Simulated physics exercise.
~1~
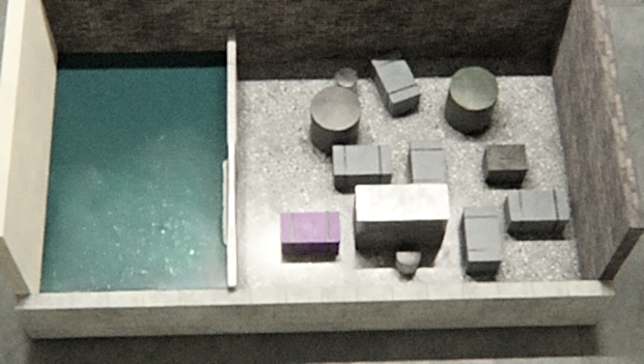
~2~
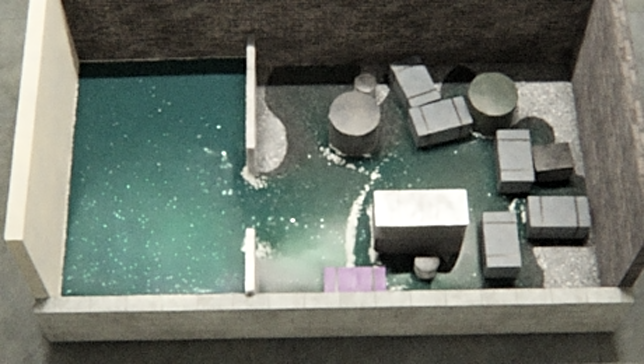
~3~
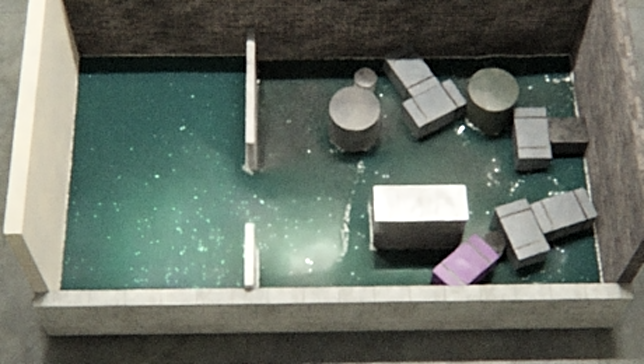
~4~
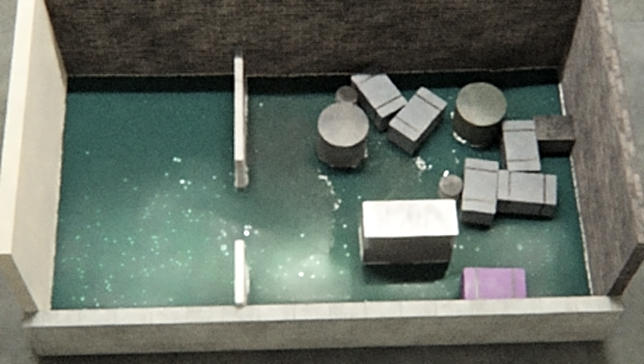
Green water bursting through a partition gap and flooding a walled basement, carrying a purple trunk rightward as grey chests drift and cluster.
